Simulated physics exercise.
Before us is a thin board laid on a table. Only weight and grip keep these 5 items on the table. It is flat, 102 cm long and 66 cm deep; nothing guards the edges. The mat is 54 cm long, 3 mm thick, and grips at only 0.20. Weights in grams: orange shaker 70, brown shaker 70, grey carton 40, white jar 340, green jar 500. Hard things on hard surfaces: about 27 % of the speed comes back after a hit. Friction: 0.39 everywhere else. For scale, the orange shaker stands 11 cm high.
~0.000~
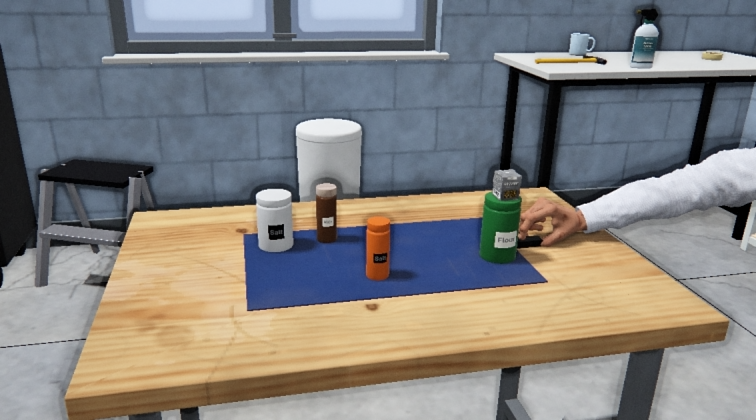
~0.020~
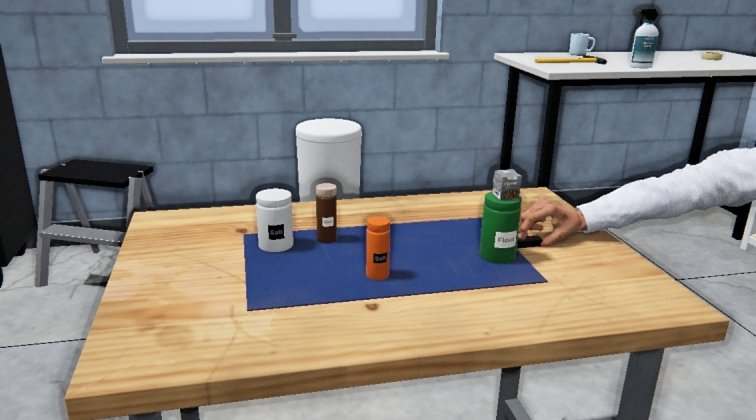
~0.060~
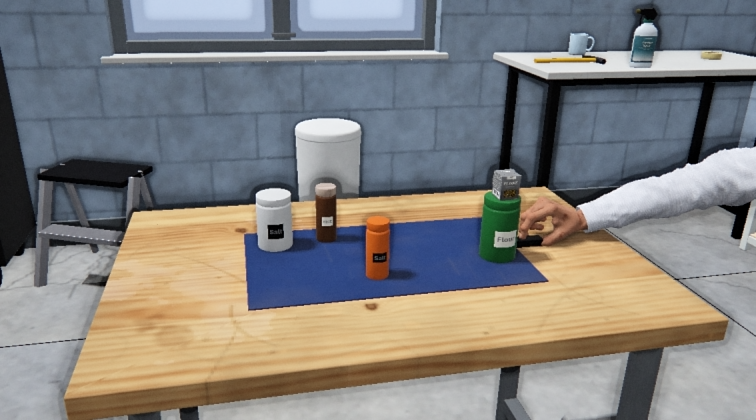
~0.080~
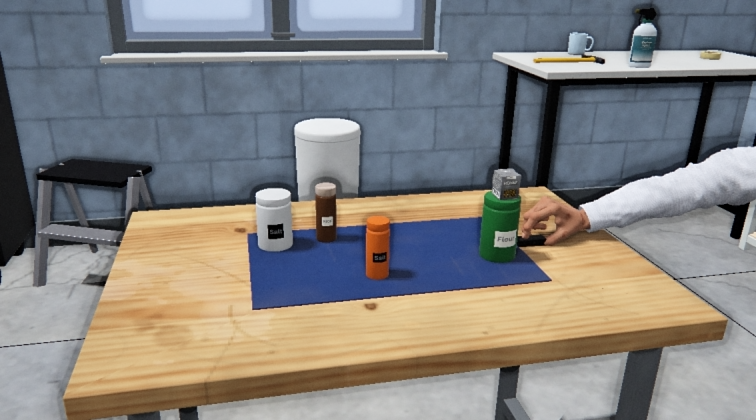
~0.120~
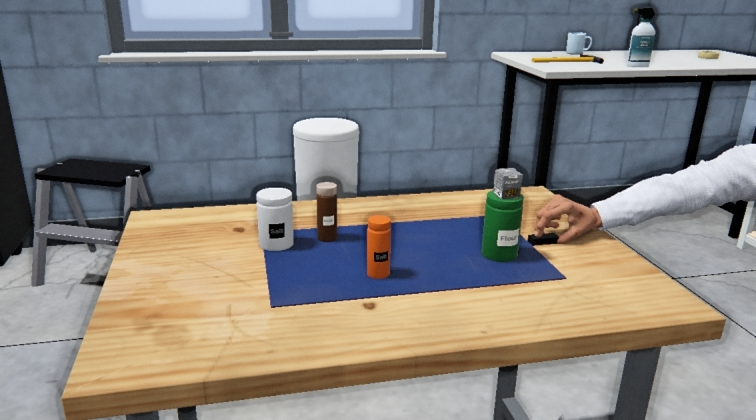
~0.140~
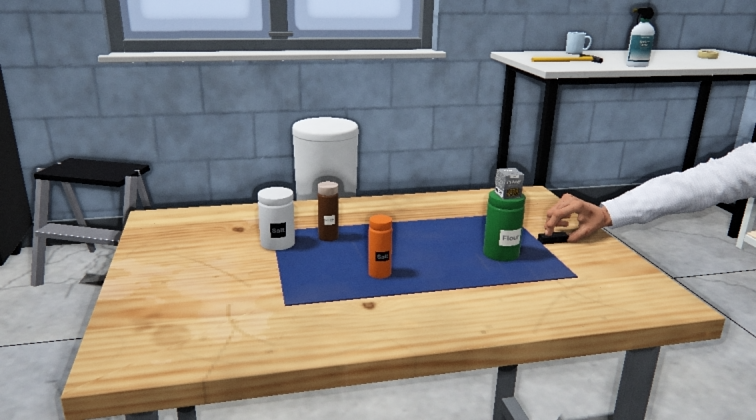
At first, a hand rests at the right edge of a blue mat on a wooden table, beside a green jar topped by a small grey carton, with an orange shaker, brown shaker and white jar nearby. Then the hand draws the mat a short way right, while the containers barely shift.
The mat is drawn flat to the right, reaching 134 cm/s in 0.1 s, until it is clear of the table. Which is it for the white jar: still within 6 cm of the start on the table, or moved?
The white jar keeps its place.
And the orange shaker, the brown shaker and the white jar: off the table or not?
The orange shaker ends on the table; the brown shaker ends on the table; the white jar ends on the table.
After 0.44 s, mat out by 47 cm; white jar moved 3 cm near (285, 220); brown shaker 28° off upright; orange shaker 16° off upright.
After 0.64 s, mat out by 74 cm; grey carton and green jar now off the table; white jar moved 3 cm near (285, 220); orange shaker on its side.
After 1.04 s, mat out by 100 cm; white jar moved 3 cm near (285, 219); orange shaker on its side; brown shaker on its side.
In the end (2.9 s), off the table, grey carton and green jar; toppled on the table, orange shaker and brown shaker; white jar under 6 cm from the start. At the end, from the last picture's camera, white jar near (285, 220).
